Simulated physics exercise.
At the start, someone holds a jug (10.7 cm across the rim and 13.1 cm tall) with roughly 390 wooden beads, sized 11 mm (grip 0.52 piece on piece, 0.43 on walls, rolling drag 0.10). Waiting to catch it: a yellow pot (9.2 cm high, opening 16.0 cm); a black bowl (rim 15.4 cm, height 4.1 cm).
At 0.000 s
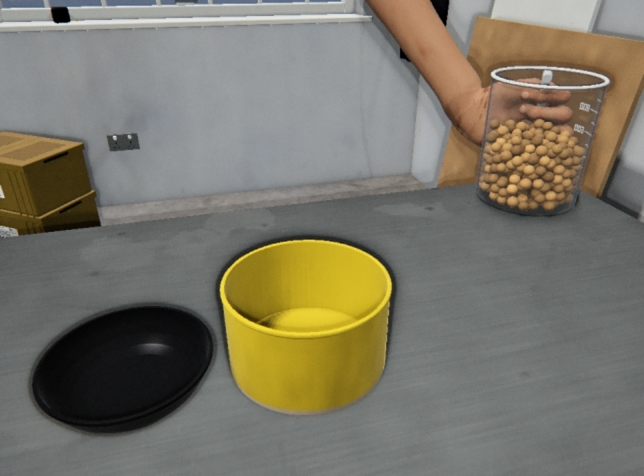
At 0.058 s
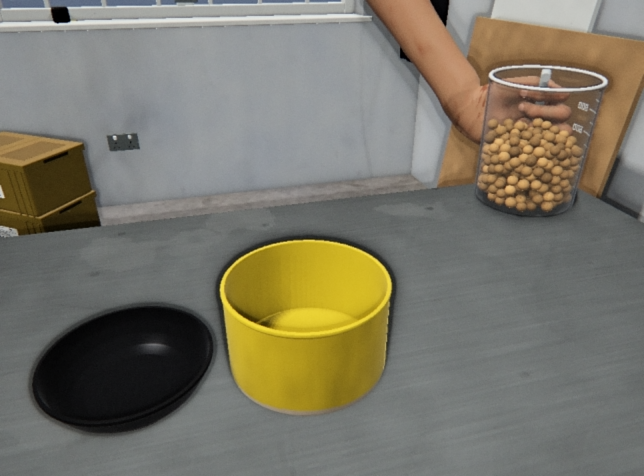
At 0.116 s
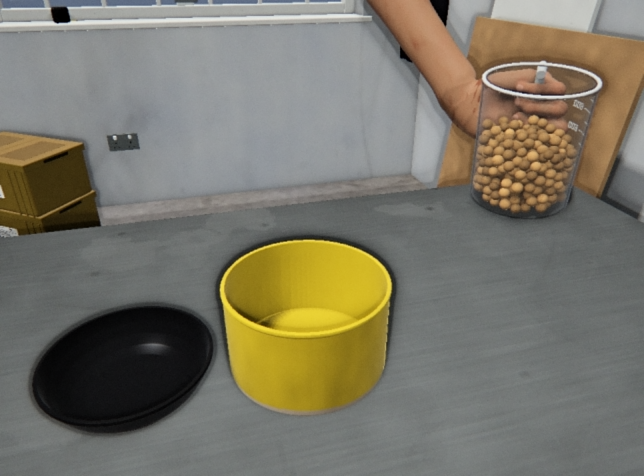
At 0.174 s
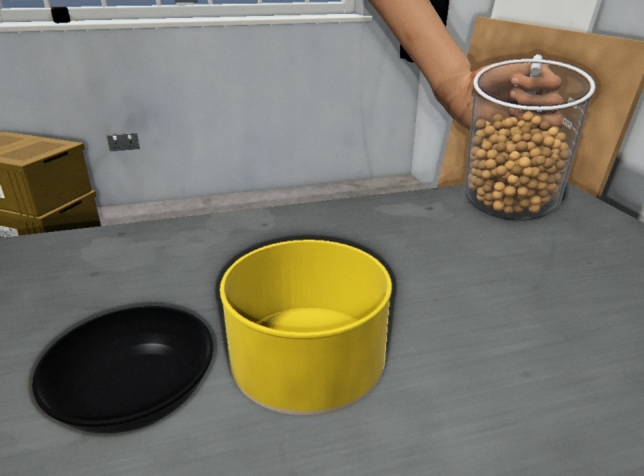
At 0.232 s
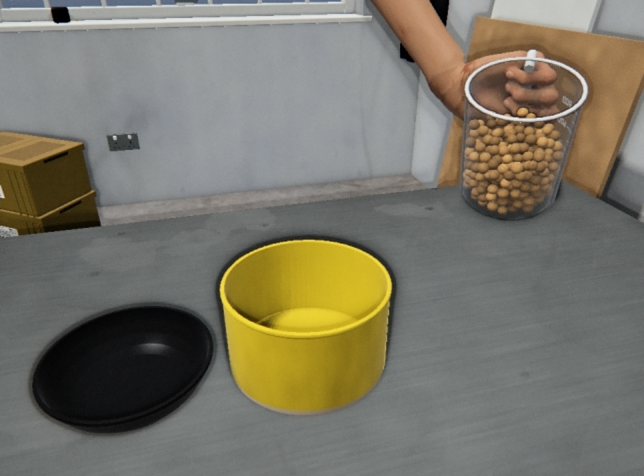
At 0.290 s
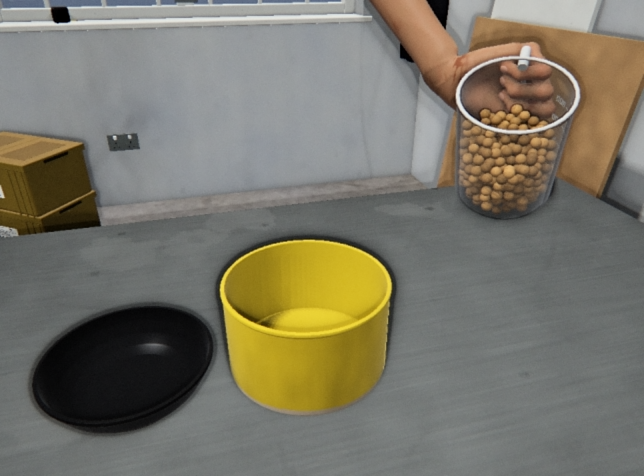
We see a hand holding a clear jug of small, round, light-brown beads behind a yellow pot and a black bowl on a gray table; the jug shifts slightly left while gradually tilting toward the front left.
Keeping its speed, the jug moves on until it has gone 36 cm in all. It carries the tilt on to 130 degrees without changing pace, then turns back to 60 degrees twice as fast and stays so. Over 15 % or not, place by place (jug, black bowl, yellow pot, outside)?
Jug: Not over; black bowl: Not over; yellow pot: Over; outside everything: Over.
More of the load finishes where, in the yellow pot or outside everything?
Larger share at rest: In the yellow pot.
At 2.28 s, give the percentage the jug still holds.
Share remaining: Approx. 5 %.
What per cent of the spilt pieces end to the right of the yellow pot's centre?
Near 90 per cent of the spill.
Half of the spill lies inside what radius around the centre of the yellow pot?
I'd put it at close to 16 cm from the middle.
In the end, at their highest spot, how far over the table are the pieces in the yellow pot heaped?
I'd put it at close to 4.0 cm.
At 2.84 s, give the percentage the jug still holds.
Around 5 in a hundred remain.
After 1.05 s, tilt 121 degrees; jug 80 %, yellow pot 5 %, outside 5 %, in the air 10 %; middle of all pieces near (413, 186).
After 1.69 s, tilt 60 degrees; jug 5 %, yellow pot 55 %, outside 40 %; middle of all pieces near (354, 353).
After 2.28 s, tilt 60 degrees; jug 5 %, yellow pot 55 %, outside 40 %; middle of all pieces near (351, 351).
After 2.84 s, tilt 60 degrees; jug 5 %, yellow pot 55 %, outside 40 %; middle of all pieces near (350, 352).
By 3.1 s all is still; jug 5 %, black bowl 0 %, yellow pot 55 %, outside 40 %.
